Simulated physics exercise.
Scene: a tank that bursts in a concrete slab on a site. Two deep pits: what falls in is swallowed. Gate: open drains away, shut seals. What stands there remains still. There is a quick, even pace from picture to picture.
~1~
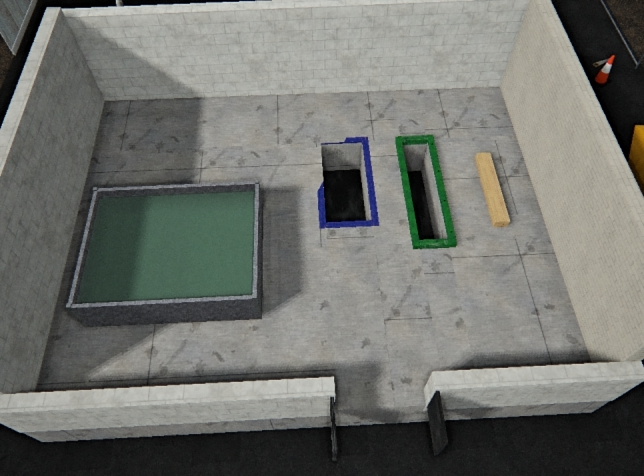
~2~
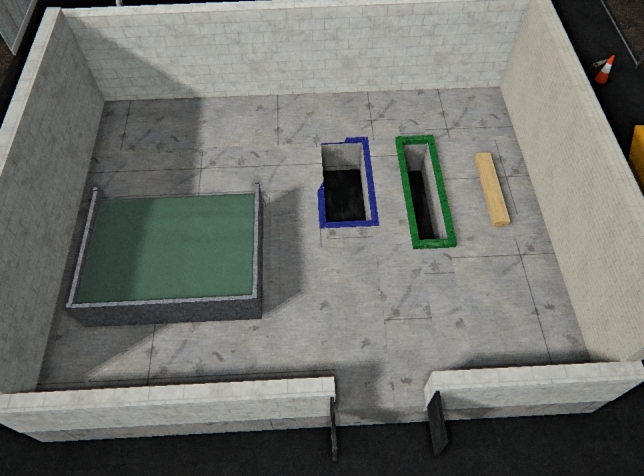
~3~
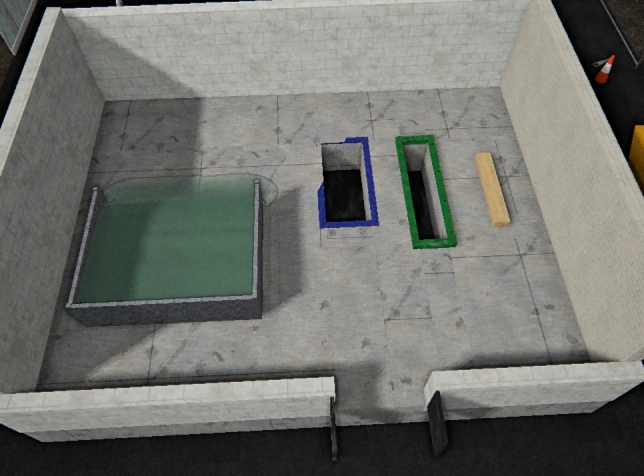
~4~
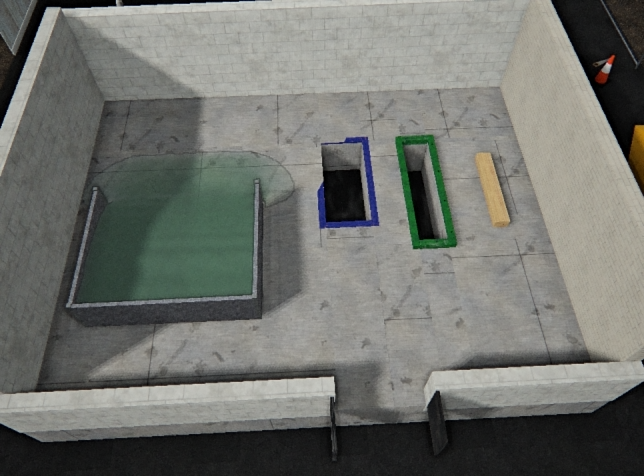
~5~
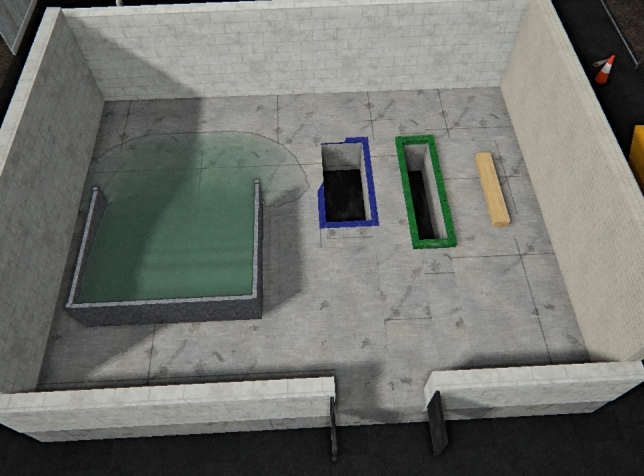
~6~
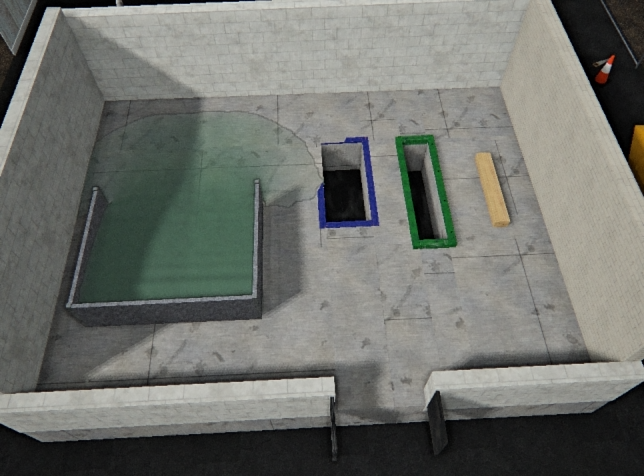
Greenish water poured out of the far side of a walled tank after that side gave way, spreading across the concrete floor in a widening rounded sheet toward the back wall and the blue-edged pit.
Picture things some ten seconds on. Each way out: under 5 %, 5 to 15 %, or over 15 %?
Gate under 5 %; green pit under 5 %; blue pit over 15 %.
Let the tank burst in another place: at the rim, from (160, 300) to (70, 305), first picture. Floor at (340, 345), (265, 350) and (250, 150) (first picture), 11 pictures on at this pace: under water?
Taking them in order, I'd say swamped, swamped and not reached.
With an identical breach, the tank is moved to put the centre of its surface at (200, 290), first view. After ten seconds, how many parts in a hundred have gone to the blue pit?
Within ten seconds roughly 30 percent of the total ends in the blue pit.
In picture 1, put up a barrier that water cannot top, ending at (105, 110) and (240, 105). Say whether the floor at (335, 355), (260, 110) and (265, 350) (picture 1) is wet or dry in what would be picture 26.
Going one after another, I'd say kept clear of the flood, then reached by the flood, then kept clear of the flood.
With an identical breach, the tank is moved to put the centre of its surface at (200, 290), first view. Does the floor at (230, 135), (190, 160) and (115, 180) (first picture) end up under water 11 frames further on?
Spot 1 wetted, spot 2 wetted, and spot 3 wetted.
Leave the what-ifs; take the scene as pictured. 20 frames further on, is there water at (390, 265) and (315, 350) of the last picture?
Spared, spared.
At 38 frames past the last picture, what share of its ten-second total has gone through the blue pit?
It should be near 60 percent of the ten-second total.
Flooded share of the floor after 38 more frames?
Near 65 in a hundred.
A moment on, water covers 30 % of the floor; the gate 0 %, the green pit 0 %, the blue pit 0 %.
Next, water covers 30 % of the floor; the gate 0 %, the green pit 0 %, the blue pit 1 %.
Then, water covers 45 % of the floor; the gate 0 %, the green pit 0 %, the blue pit 2 %.
Later, water covers 65 % of the floor; the gate 0 %, the green pit 1 %, the blue pit 14 %.
In the end, water covers 90 % of the floor; the gate 1 %, the green pit 1 %, the blue pit 23 %.
